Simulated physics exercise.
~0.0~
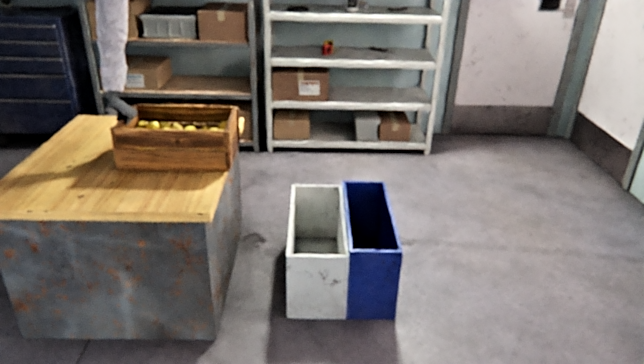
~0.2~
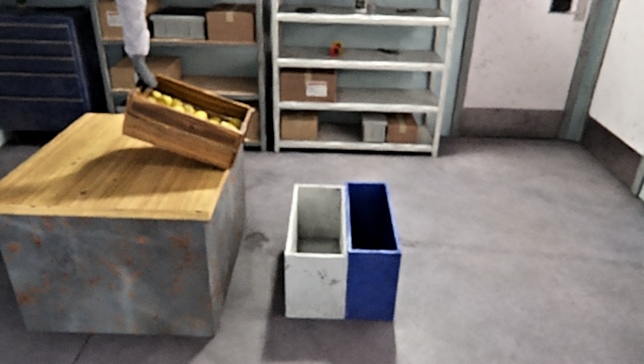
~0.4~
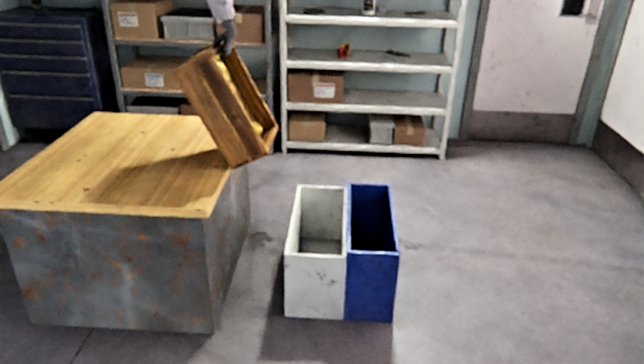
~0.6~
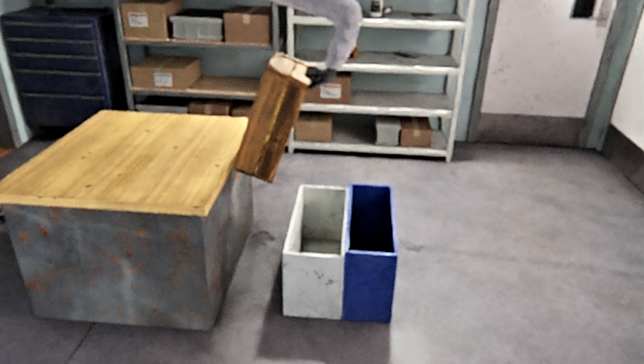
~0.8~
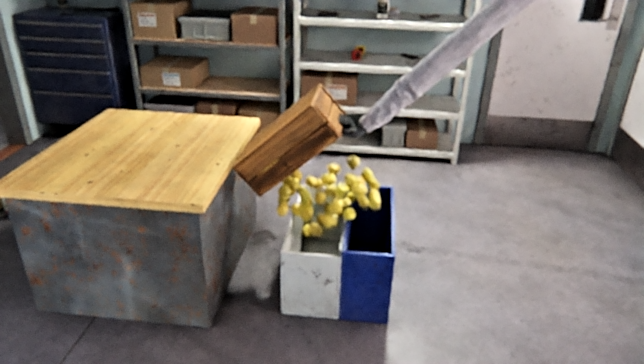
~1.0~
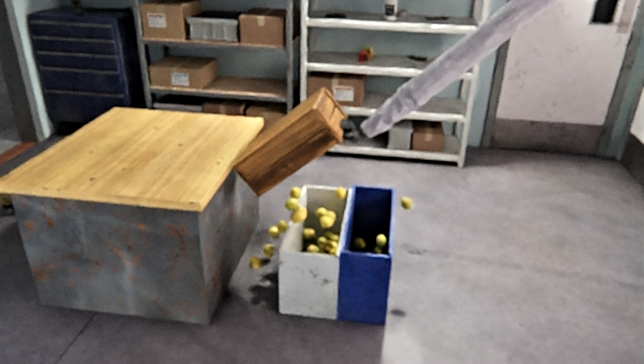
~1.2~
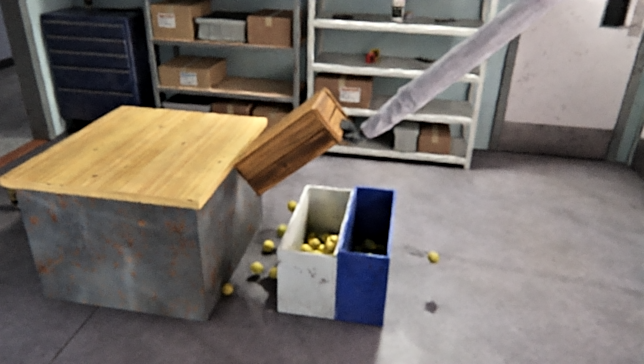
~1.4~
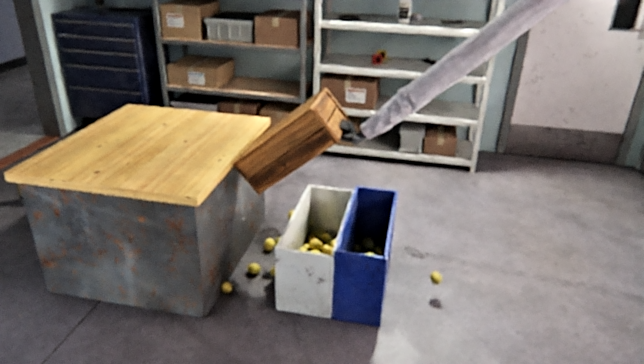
Storage room with shelves, a robotic arm tipping lemons from a wooden crate into white and blue bins, some scattering across the floor.
